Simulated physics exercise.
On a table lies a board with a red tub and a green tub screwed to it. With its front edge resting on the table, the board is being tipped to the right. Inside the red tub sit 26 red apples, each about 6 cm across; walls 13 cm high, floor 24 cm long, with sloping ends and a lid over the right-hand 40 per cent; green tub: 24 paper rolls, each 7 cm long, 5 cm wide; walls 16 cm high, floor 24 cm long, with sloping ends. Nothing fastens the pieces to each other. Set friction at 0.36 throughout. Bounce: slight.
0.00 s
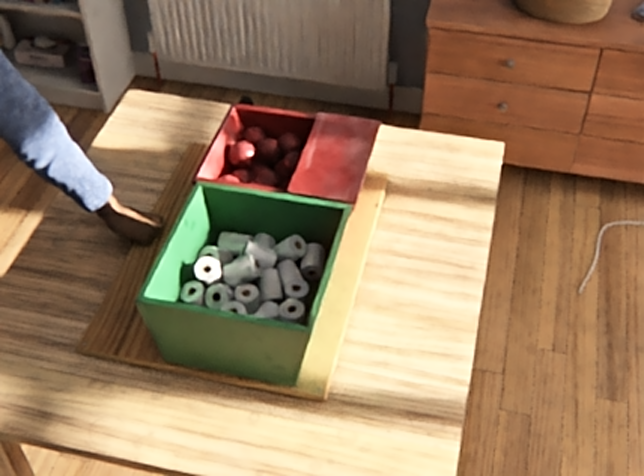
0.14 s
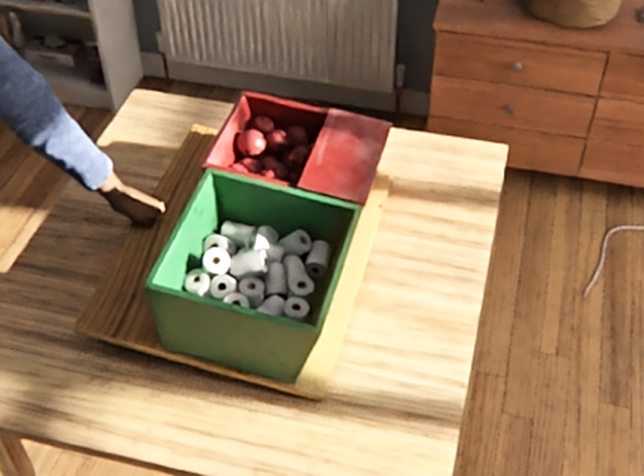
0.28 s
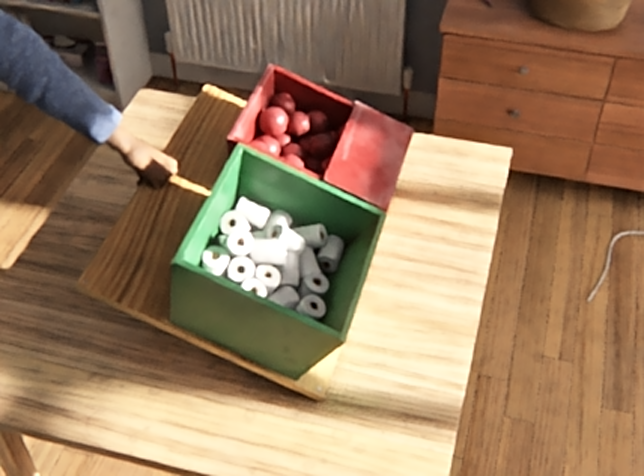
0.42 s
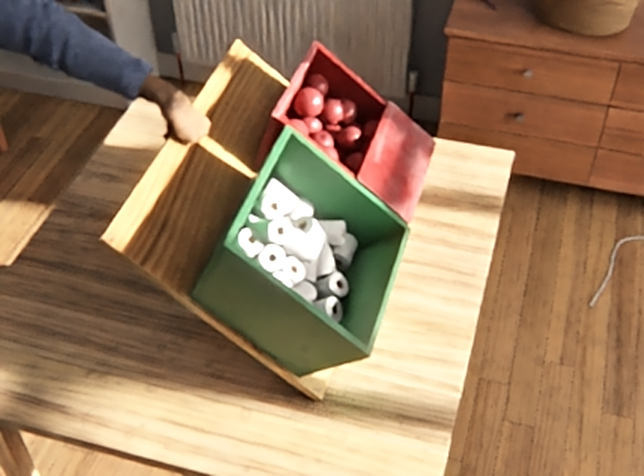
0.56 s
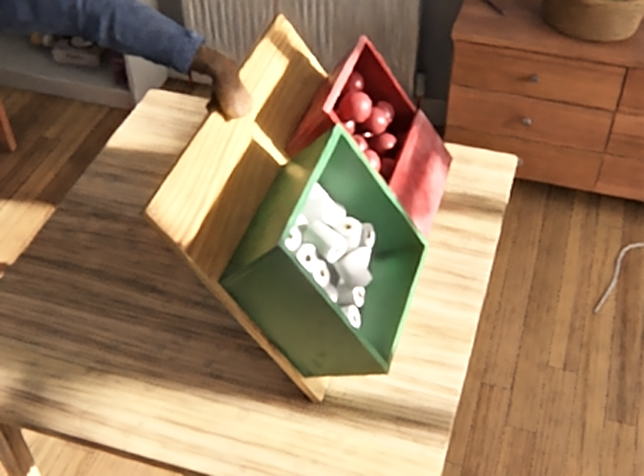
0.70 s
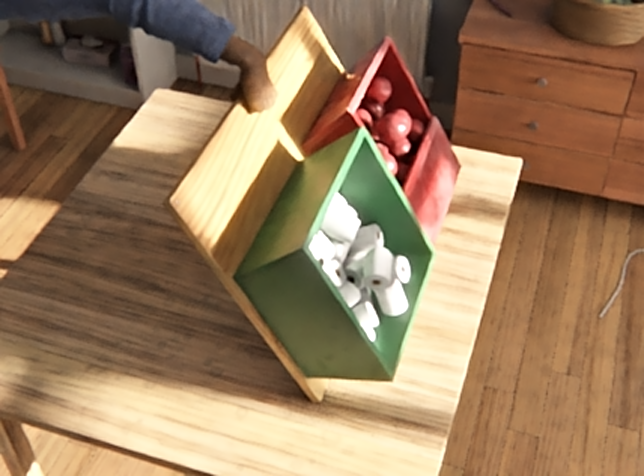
The clip shows a hand raising the left side of a wooden board on a table, steadily tilting it steeply rightward along with a green tub of white rolls, which shift inside, and a partly covered red tub of round red objects.
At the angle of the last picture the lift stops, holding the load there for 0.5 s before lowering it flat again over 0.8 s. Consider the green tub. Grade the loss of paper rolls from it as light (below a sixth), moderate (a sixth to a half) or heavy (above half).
The loss is light.
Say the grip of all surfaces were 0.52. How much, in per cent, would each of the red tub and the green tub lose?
That would cost the red tub 0 and the green tub 10 per cent of the load.
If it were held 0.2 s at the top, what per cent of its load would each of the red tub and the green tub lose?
That would cost red tub 0 per cent of its load and green tub 0 per cent.
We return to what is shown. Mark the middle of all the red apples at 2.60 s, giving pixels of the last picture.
(314, 194).
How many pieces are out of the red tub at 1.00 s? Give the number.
Roughly 0 for the red tub.
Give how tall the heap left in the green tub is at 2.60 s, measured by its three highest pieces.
Near 12 centimetres, I'd say.
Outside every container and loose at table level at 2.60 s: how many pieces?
Count: Around 0.
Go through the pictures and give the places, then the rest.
In the first picture (each is followed by its nearest rim corner in this view), green tub, (306, 329); red tub (its farthest corner), (235, 105); 0° from level; none out.
The second picture shows green tub, (315, 330); red tub, (246, 93); 6° from level.
The third picture shows green tub, (340, 336); 21° from level.
The fourth picture shows green tub, (367, 350); 39° from level.
The fifth picture shows green tub, (387, 368); 54° from level.
The sixth picture shows green tub, (392, 375); 60° from level; none out.
After 1.00 s, tilt 60°; red tub 26 in, 0 out and green tub 24 in, 0 out.
After 1.38 s, tilt 52°; red tub 25 in, 1 out and green tub 24 in, 0 out.
After 1.92 s, tilt 2°; red tub 25 in, 1 out and green tub 24 in, 0 out.
Final count (at 2.60 s), red tub 25 in, 1 out and green tub 24 in, 0 out. Asked share, 0 of 24, 0 per cent.
